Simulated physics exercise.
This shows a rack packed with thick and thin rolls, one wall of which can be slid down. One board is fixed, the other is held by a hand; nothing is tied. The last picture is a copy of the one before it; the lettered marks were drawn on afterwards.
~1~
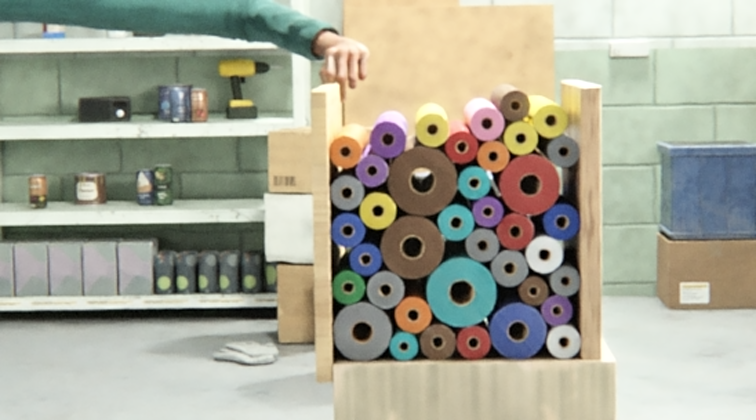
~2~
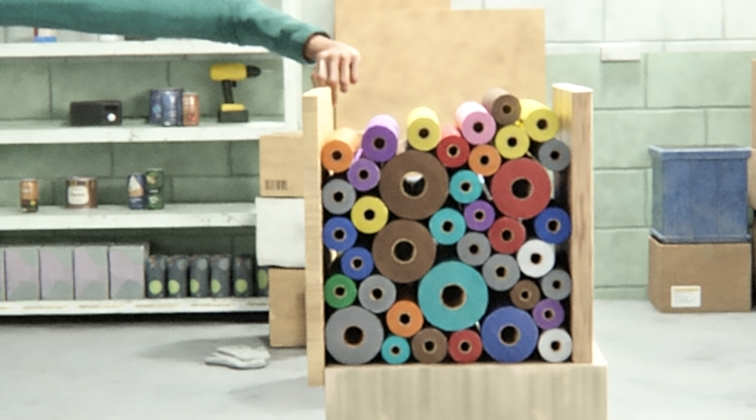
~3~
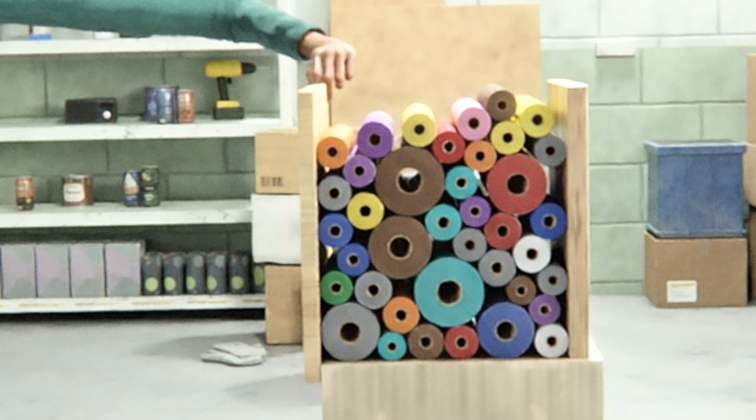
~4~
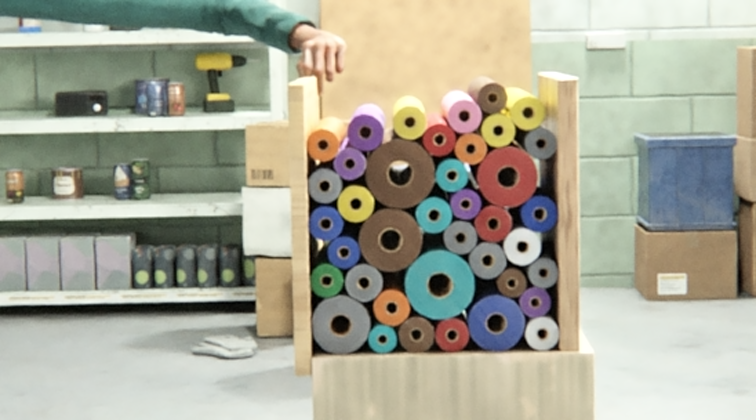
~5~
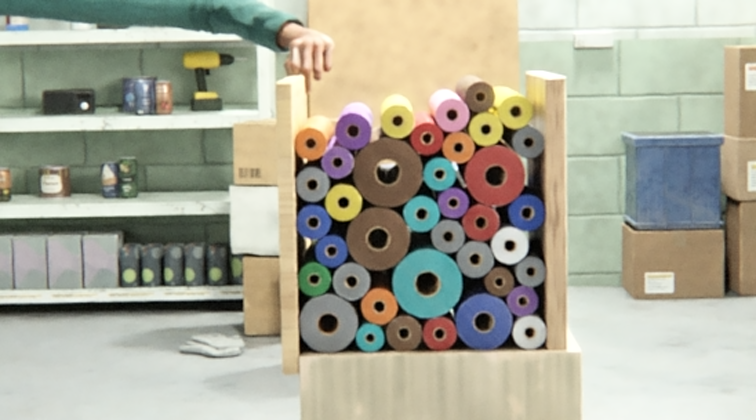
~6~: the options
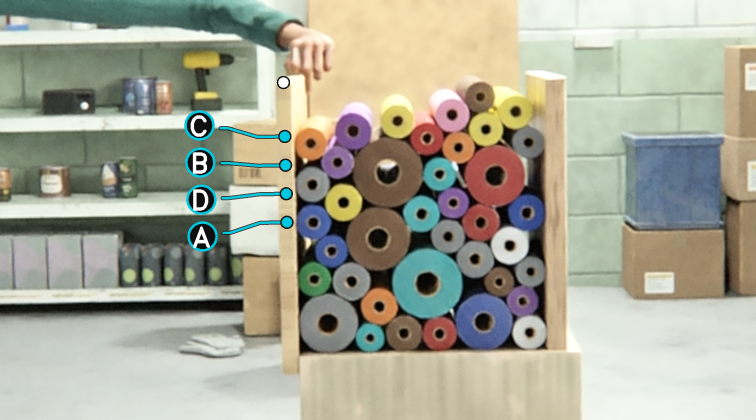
Colourful thick and thin rolls sitting packed between wooden boards, a hand resting by the left board, as the view drifts slightly.
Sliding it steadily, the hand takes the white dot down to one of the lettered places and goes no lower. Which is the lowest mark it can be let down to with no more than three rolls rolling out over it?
Slide it to D.
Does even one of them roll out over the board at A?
Yes.
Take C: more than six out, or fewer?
It loses fewer than six.
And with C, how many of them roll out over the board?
With C, none.
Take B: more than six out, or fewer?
Fewer than six.
On the copy, A at (287, 222); B at (286, 165); C at (285, 136); D at (286, 194); the white dot at (284, 82).
On D. First, top of the board (293, 134).
Then, top of the board (295, 192).
Finally, top of the board (295, 193), one out over the board.
By contrast, A four out over the board; B none out over the board; C none out over the board.
